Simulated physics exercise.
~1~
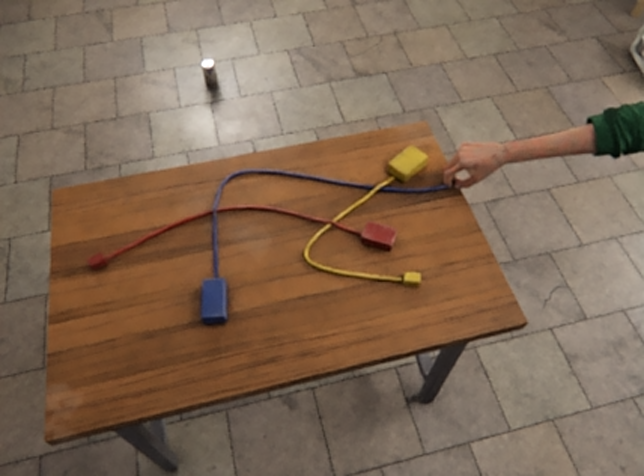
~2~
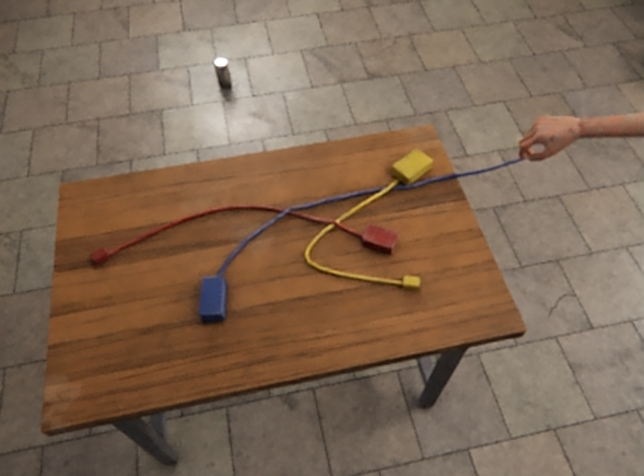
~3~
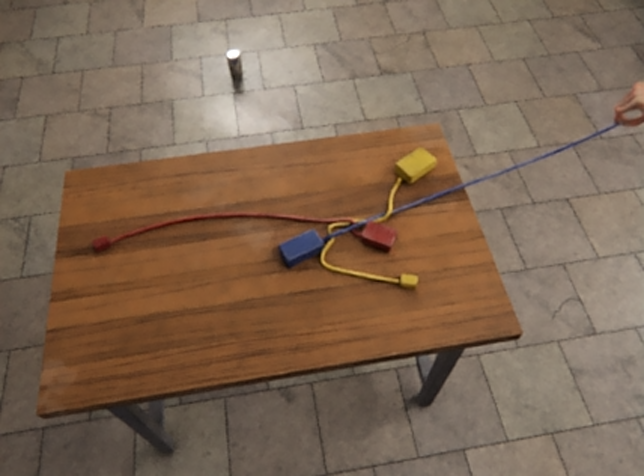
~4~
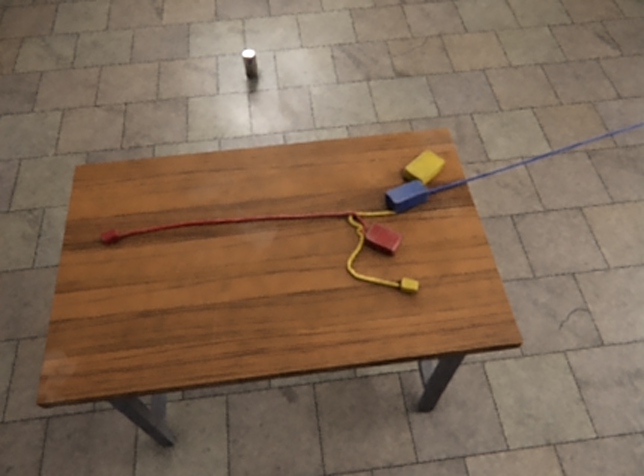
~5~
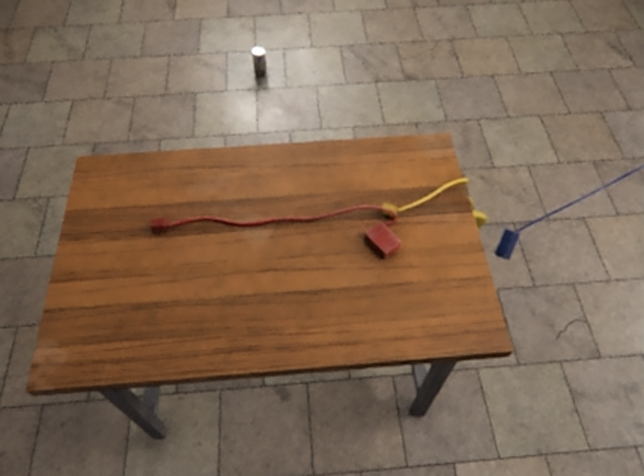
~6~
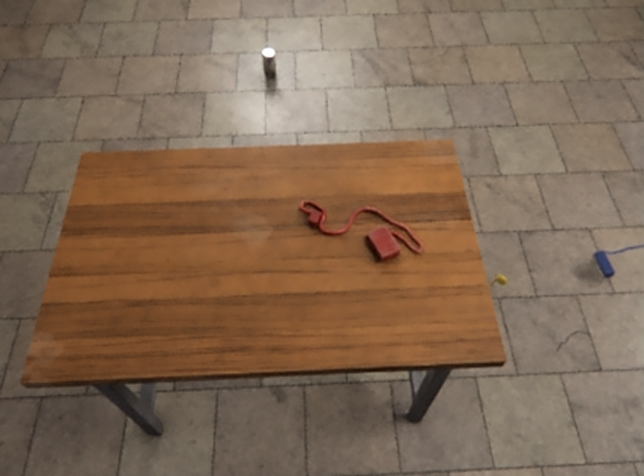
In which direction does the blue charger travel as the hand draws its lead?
The blue charger moves to the right, crossing the table and going over its right edge.
The footage shows a hand drawing a blue lead rightwards across a wooden table holding three tangled leads, dragging its charger over the right edge. The yellow lead and its charger follow off the table, while the red charger remains on top with its lead bunched up beside it.
